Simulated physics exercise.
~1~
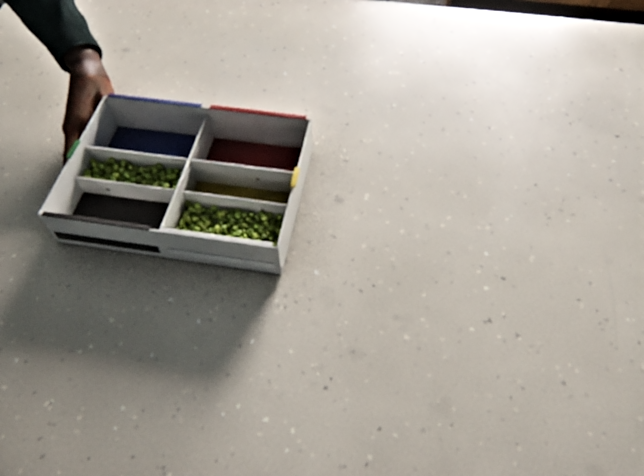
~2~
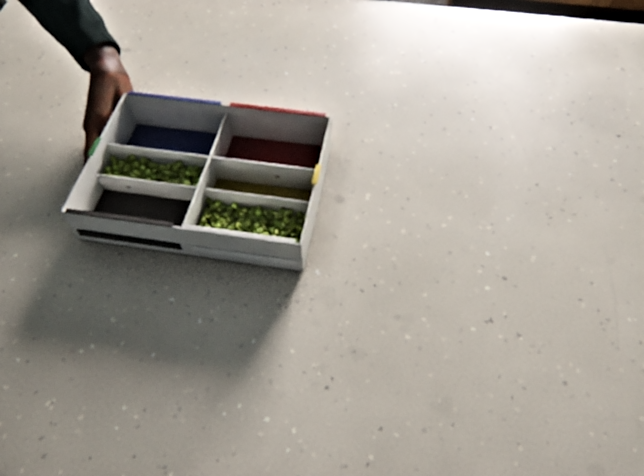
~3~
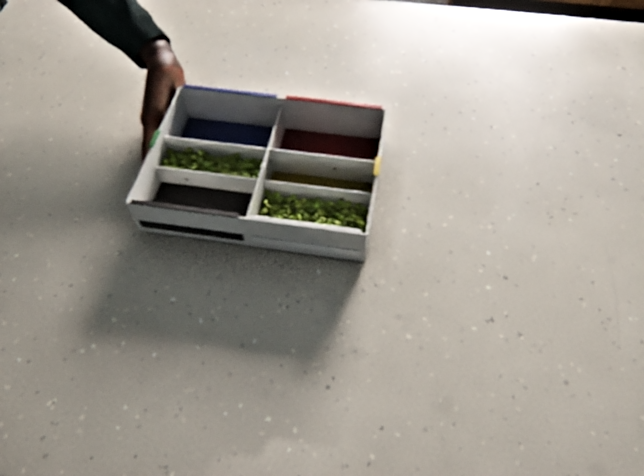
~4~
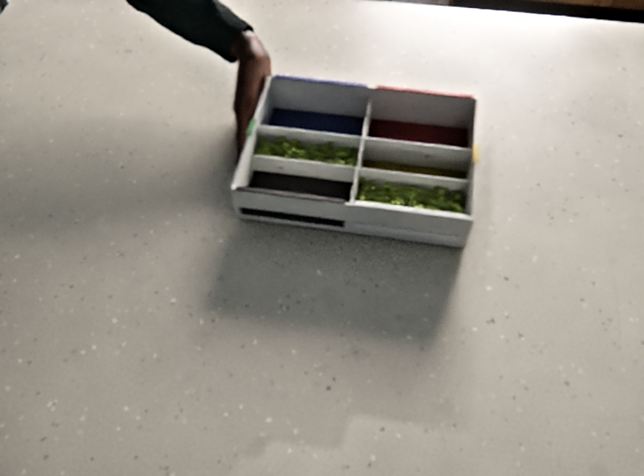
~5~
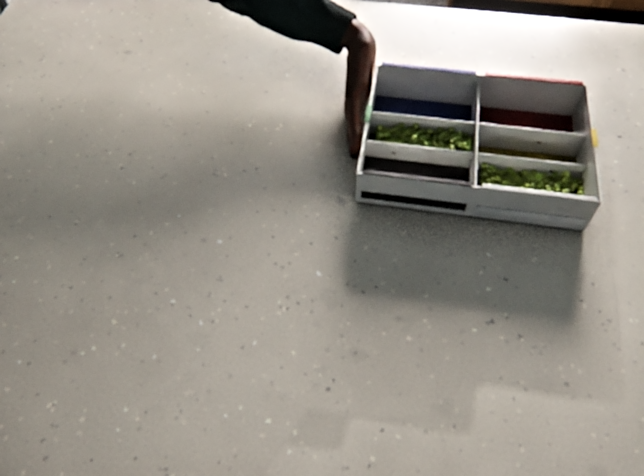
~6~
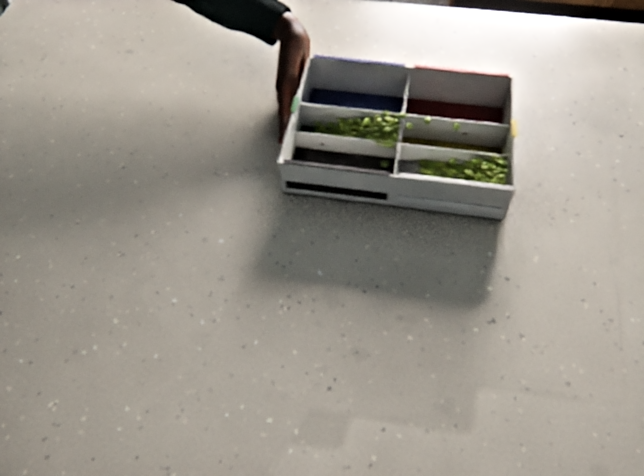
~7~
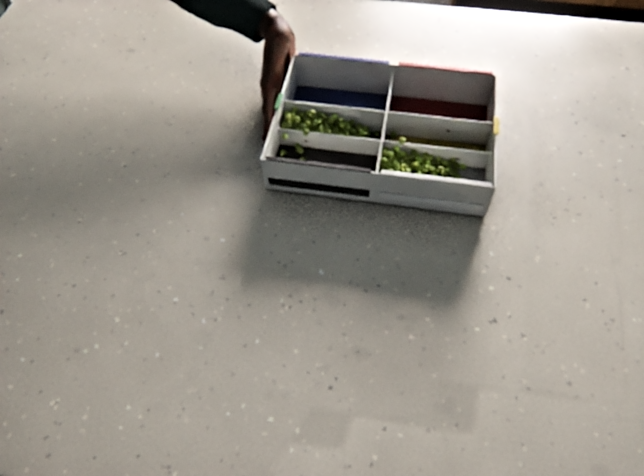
Divided tray of green peas sliding right across a speckled counter, pushed by a hand, then moving partway back left, peas shifting.
